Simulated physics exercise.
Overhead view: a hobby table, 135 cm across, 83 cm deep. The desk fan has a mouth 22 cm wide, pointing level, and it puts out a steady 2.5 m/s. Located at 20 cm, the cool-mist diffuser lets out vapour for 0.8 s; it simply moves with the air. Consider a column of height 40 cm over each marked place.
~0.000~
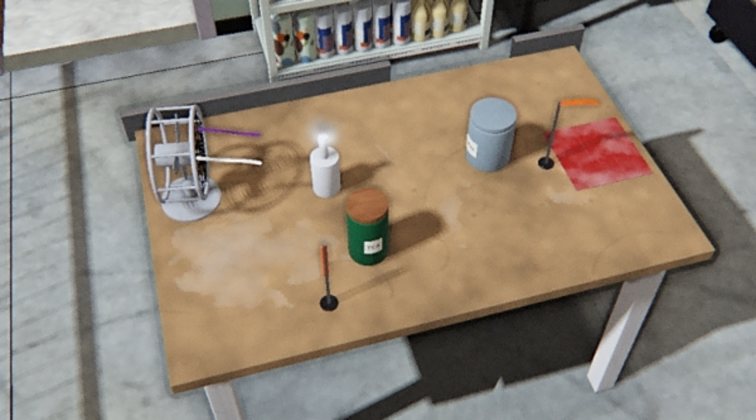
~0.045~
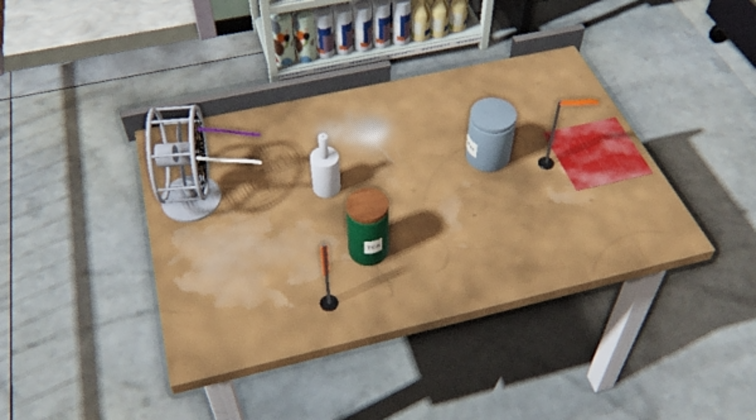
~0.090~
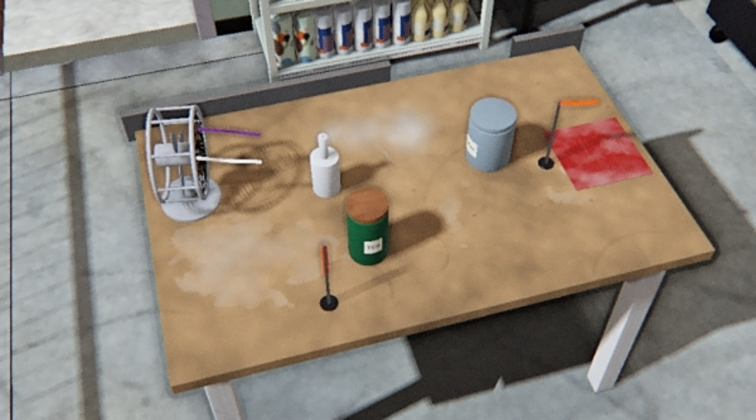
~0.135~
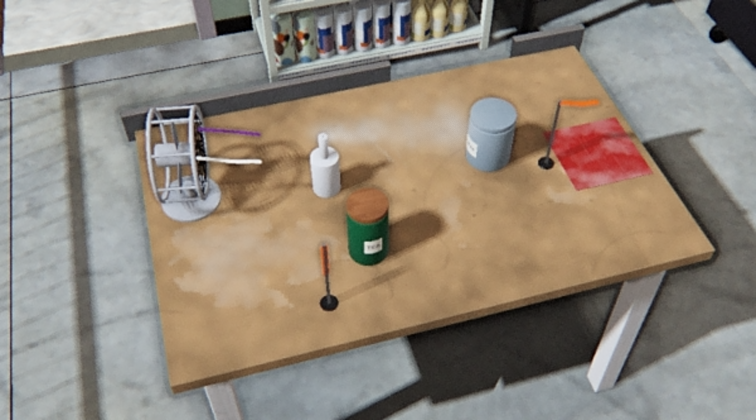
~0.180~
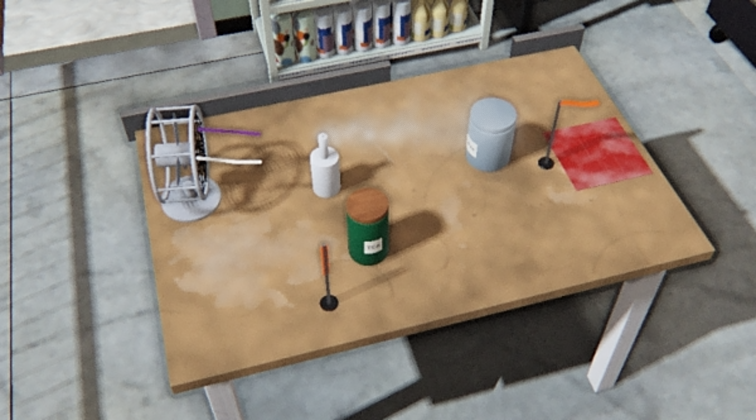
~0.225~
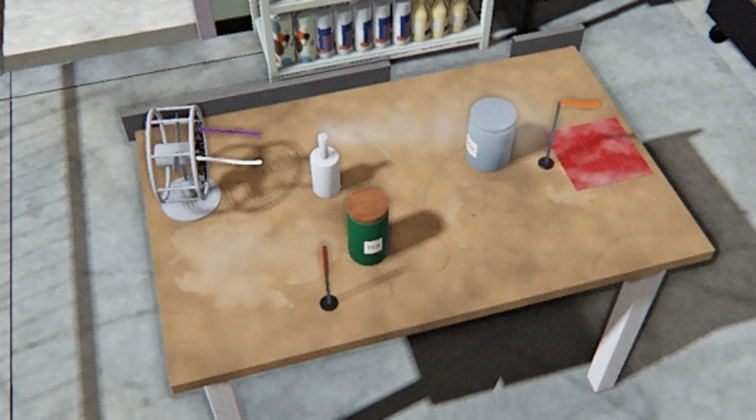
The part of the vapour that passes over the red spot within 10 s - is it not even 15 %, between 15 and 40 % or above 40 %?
It is more than 40 %.
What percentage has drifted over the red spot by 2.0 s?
Share: Around 80 percent.
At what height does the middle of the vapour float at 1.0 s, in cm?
The middle is at about 20 cm above the surface.
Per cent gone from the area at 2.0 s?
90 per cent.
By 1.0 s, 36 % is gone from the area; 74 % has passed over the red spot, and the middle of the rest is near (651, 111).
By 2.0 s, 92 % is gone from the area; 83 % has passed over the red spot.
By 4.0 s, 99 % is gone from the area; 83 % has passed over the red spot.
By 10.0 s, 100 % is gone from the area; 83 % has passed over the red spot.
